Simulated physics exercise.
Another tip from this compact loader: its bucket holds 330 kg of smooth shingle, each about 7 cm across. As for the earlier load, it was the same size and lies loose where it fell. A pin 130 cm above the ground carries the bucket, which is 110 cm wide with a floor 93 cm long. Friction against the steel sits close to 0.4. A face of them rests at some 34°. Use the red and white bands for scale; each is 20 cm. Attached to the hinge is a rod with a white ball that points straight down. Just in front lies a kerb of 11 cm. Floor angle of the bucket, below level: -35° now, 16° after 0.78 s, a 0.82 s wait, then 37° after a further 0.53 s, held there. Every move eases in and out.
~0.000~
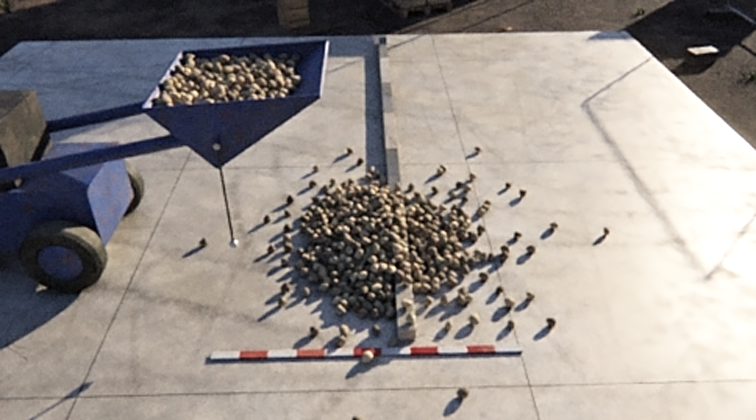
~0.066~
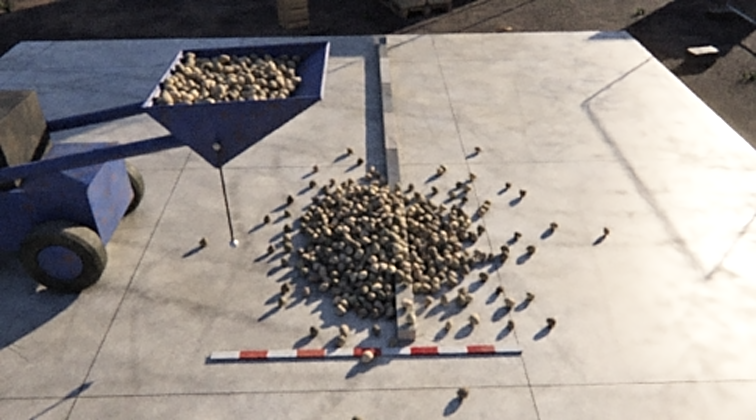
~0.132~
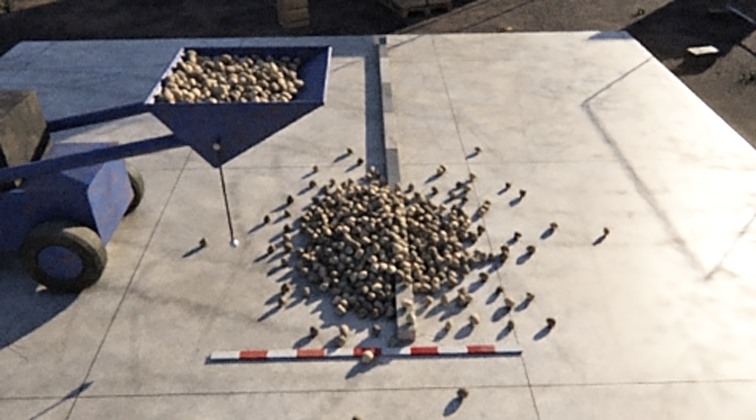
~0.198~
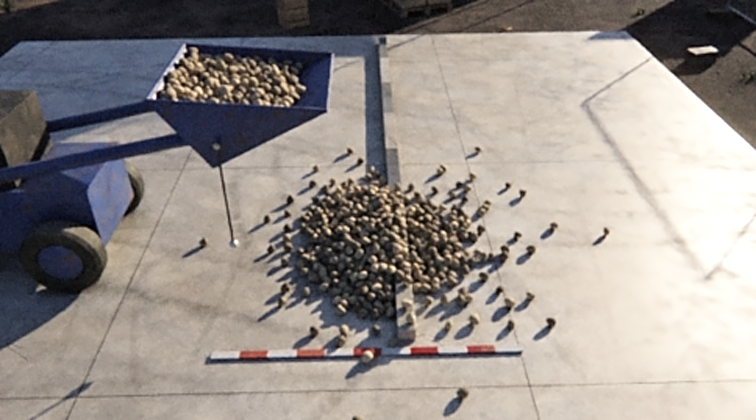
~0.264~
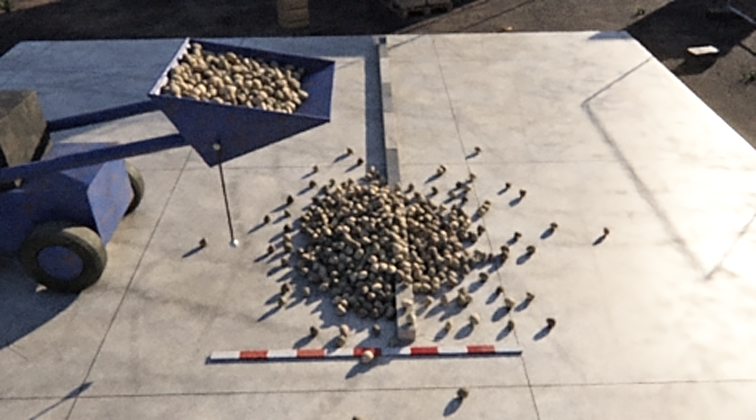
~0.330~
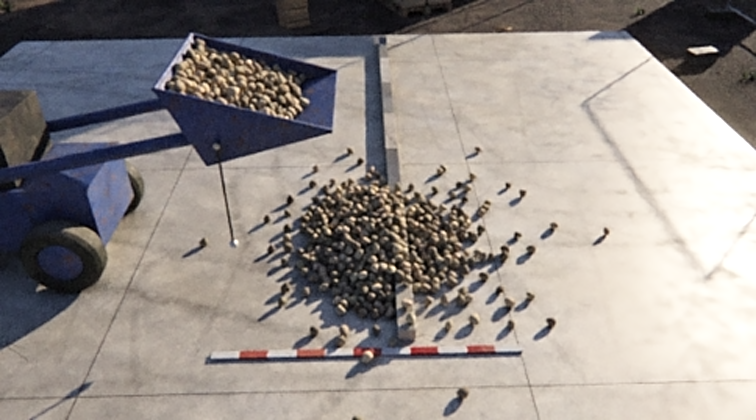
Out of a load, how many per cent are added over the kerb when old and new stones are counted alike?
Around 26 per cent.
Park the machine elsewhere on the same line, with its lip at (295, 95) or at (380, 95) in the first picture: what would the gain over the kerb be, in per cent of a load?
Some 10 percent, and then 80 percent.
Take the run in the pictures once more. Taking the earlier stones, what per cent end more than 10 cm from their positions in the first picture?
The answer is about 15 per cent.
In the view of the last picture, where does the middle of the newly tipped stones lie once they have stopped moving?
Near (364, 231).
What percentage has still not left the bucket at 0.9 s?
Reading: Near 100 % of the load.
After 0.6 s the floor is at 8°; in per cent of one load, 100 in the bucket, 76 on this side of the kerb, 23 over the kerb; the foremost stones are at (540, 238).
After 0.9 s the floor is at 16°; in per cent of one load, 100 in the bucket, 77 on this side of the kerb, 23 over the kerb; the foremost stones are at (540, 238).
After 2.6 s the floor is at 37°; in per cent of one load, 0 in the bucket, 151 on this side of the kerb, 48 over the kerb; the foremost stones are at (540, 232).
After 5.1 s the floor is at 37°; in per cent of one load, 0 in the bucket, 150 on this side of the kerb, 50 over the kerb; the foremost stones are at (541, 232). Net gain over the kerb, 26.
